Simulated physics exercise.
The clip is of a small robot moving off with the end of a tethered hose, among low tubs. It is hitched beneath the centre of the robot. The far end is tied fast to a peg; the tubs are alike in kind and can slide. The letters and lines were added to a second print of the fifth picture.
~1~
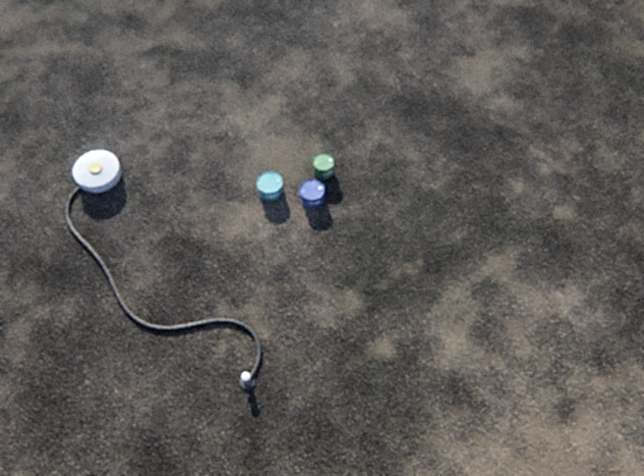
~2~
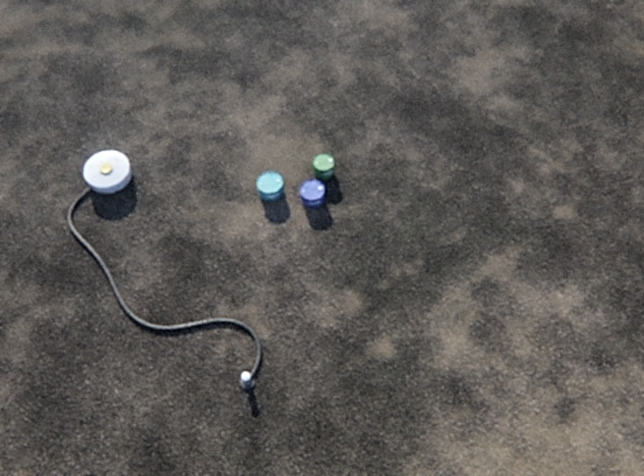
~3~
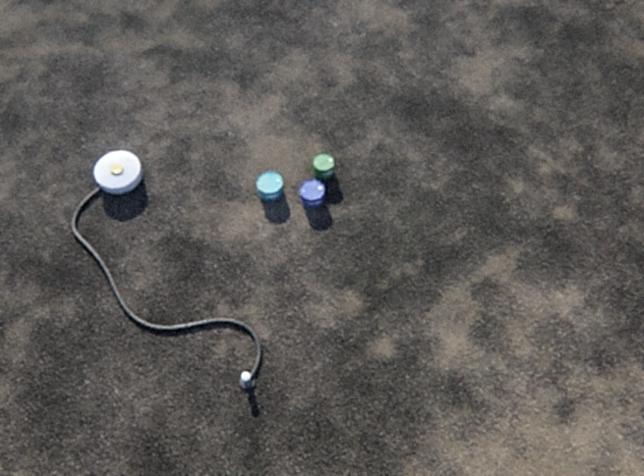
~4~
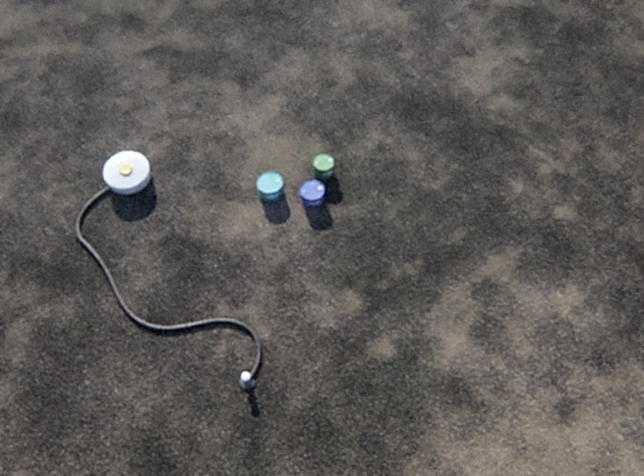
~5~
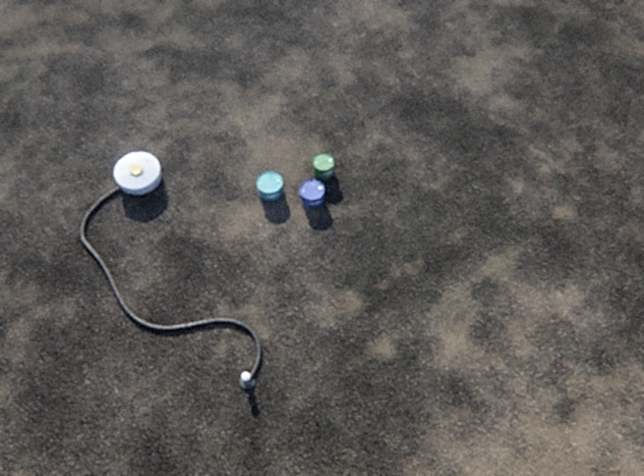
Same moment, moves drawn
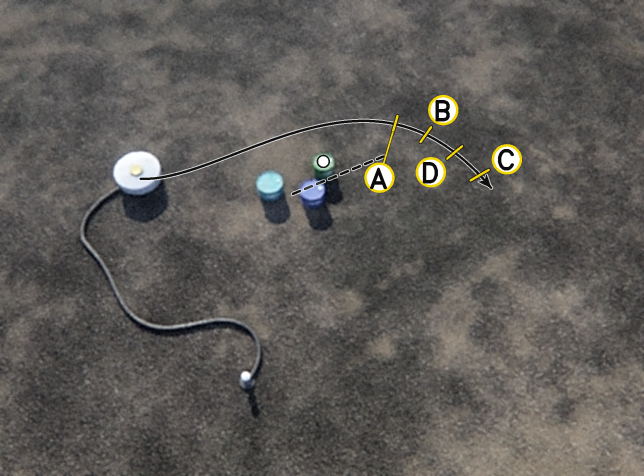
A small white robot sliding slowly right across dark mottled ground, trailing a hose tied to a peg, three coloured tubs staying still.
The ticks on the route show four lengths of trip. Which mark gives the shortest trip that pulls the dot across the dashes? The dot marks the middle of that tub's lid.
At least to D.
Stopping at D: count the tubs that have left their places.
Three.
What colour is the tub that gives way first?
The turquoise one.
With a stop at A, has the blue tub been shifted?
No.
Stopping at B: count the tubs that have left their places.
By then, three.
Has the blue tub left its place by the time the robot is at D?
Yes.
On the marked copy, A at (395, 124); B at (426, 135); C at (480, 175); D at (455, 152); the dashed line at (339, 175); the route from (141, 179) via (329, 124) to (491, 188); the white dot at (323, 161).
With D. Early on, robot (253, 142); green tub (323, 166).
Further on, robot (365, 116); green tub (323, 166).
At the end, robot (456, 148); turquoise tub (314, 214); blue tub (330, 198); green tub (348, 186); the dot on the green tub is over the dashed line.
As for the rest, A leaves the dotted tub short, at (323, 166); B leaves the dotted tub short, at (334, 177); C does it too, but is farther than needed.
